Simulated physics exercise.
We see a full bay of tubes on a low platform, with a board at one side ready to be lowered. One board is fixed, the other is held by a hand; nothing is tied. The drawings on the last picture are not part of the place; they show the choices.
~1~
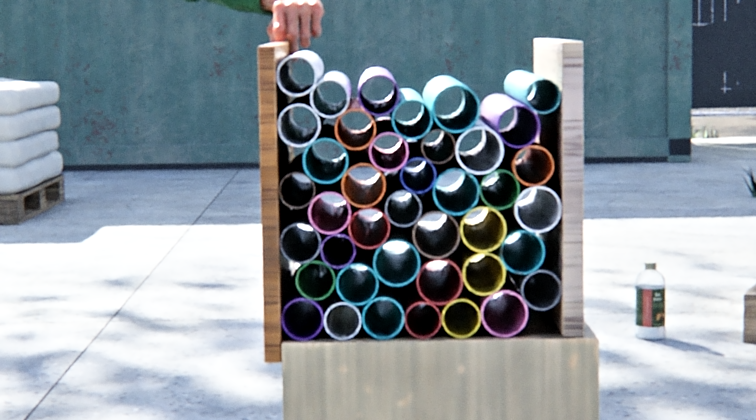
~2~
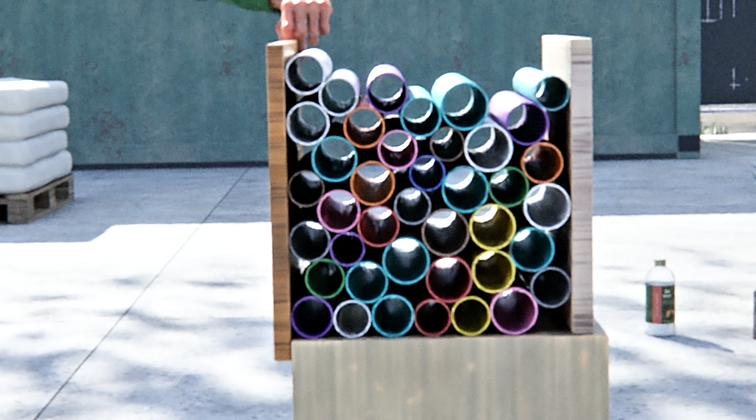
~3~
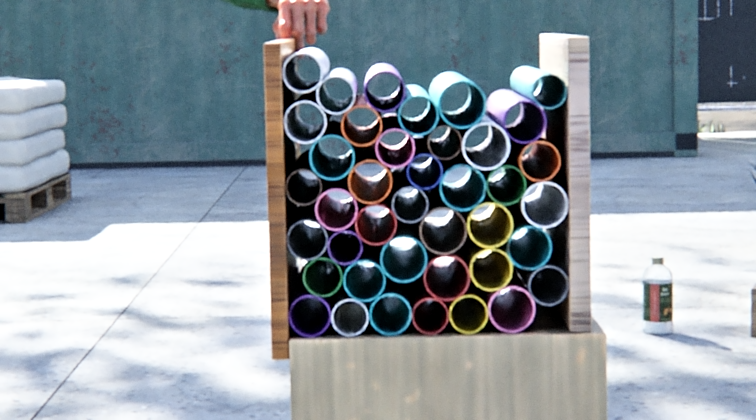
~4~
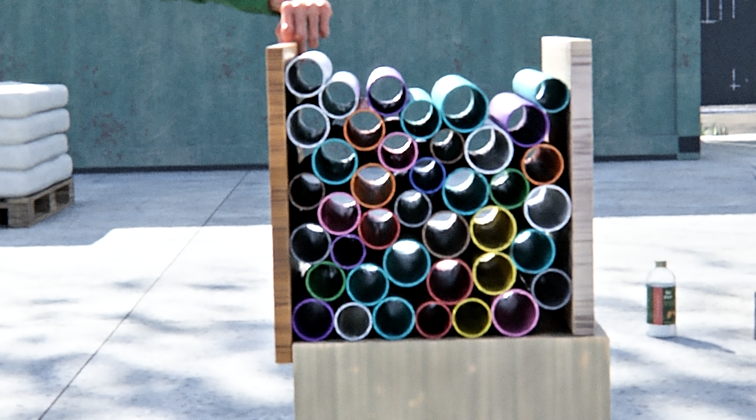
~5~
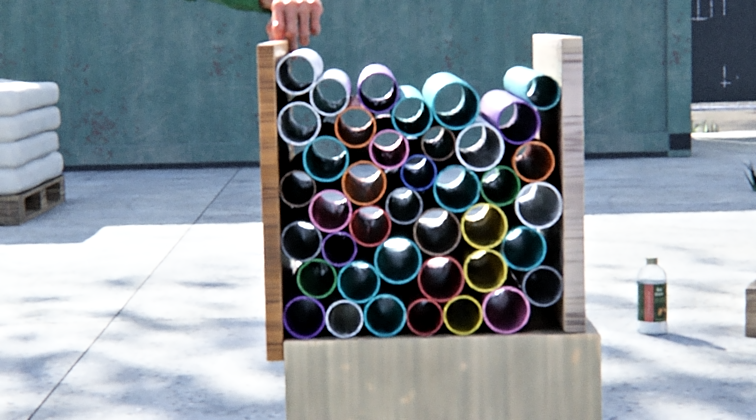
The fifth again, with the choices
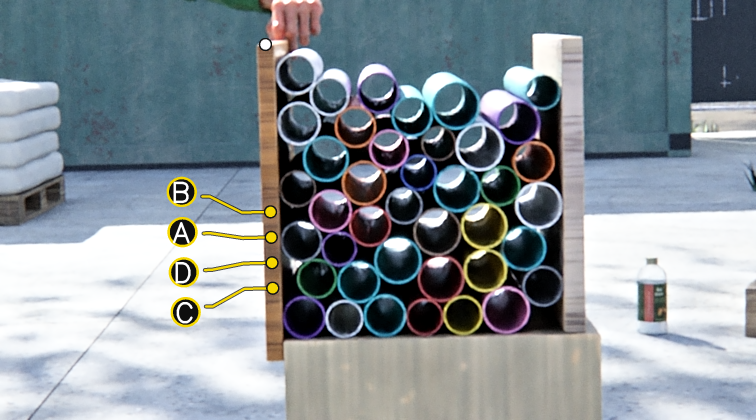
The footage shows colourful tubes stacked between two upright boards on a low platform, a hand resting at the top of the left board; the tubes stay in place while the whole view shifts slightly right, then back left.
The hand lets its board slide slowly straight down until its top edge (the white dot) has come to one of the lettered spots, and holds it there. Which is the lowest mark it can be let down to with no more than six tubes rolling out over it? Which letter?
The answer is mark B.
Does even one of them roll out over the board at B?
Yes, at B.
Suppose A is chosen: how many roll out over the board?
At A the number is seven.
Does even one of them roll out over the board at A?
At A: Yes.
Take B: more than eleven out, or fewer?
At B, fewer than eleven.
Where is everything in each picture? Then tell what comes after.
Side board (279, 188); a purple tube (303, 319); a pink tube (504, 313), in the first frame.
A pink tube (514, 311); a turquoise tube (406, 260), in the second frame.
A grey tube (307, 240); a grey tube (410, 205), in the third frame.
A blue tube (428, 175); a white tube (308, 126), in the fourth frame.
A turquoise tube (456, 105); side board (279, 187); a purple tube (304, 317), in the fifth frame.
On the marked copy, A at (271, 238); B at (270, 212); C at (273, 288); D at (272, 263); the white dot at (265, 45).
With B. Early on, top of the board (277, 125).
Further on, top of the board (280, 210).
At the end, top of the board (280, 211), five out over the board.
As for the rest, A seven out over the board; C more than six out over the board; D more than six out over the board.
